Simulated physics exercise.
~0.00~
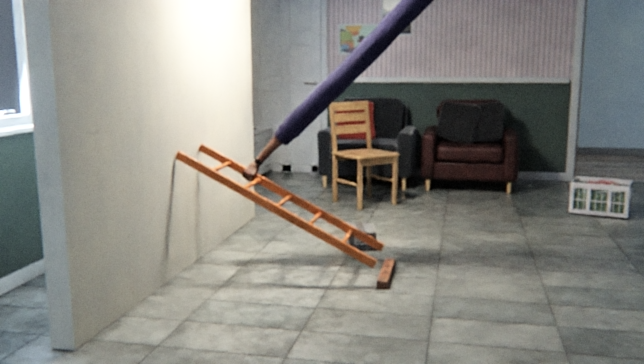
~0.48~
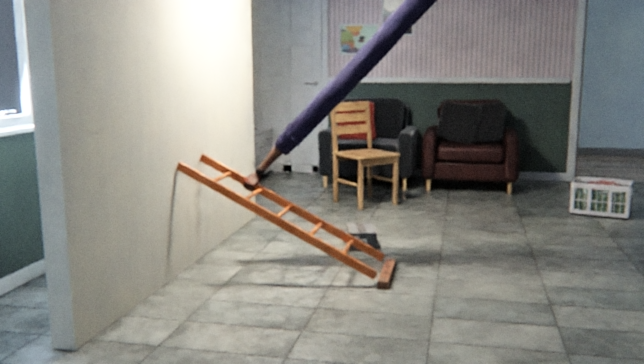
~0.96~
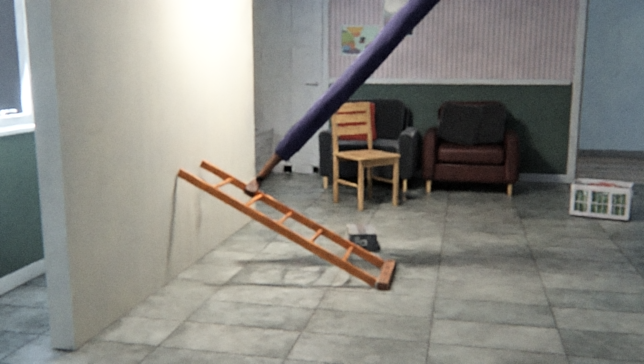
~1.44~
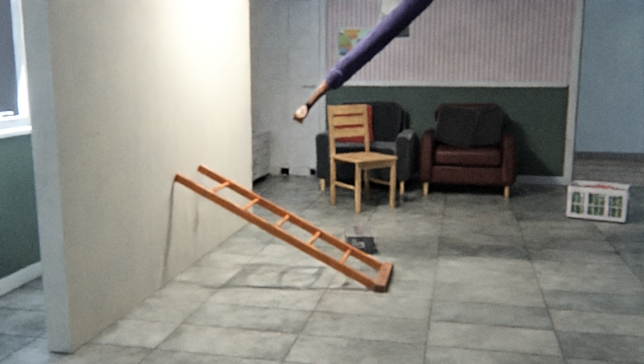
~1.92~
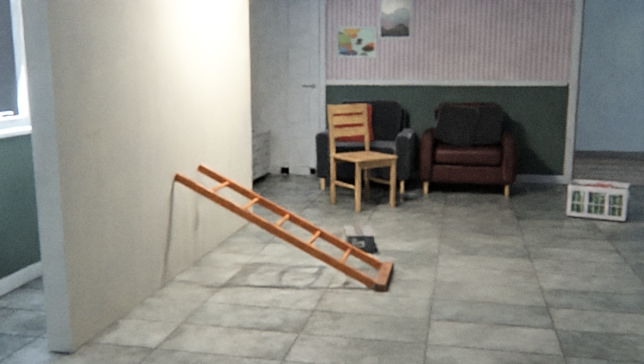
An orange ladder being lowered against a pale wall by a purple-sleeved arm, which lets go and withdraws, leaving it leaning.
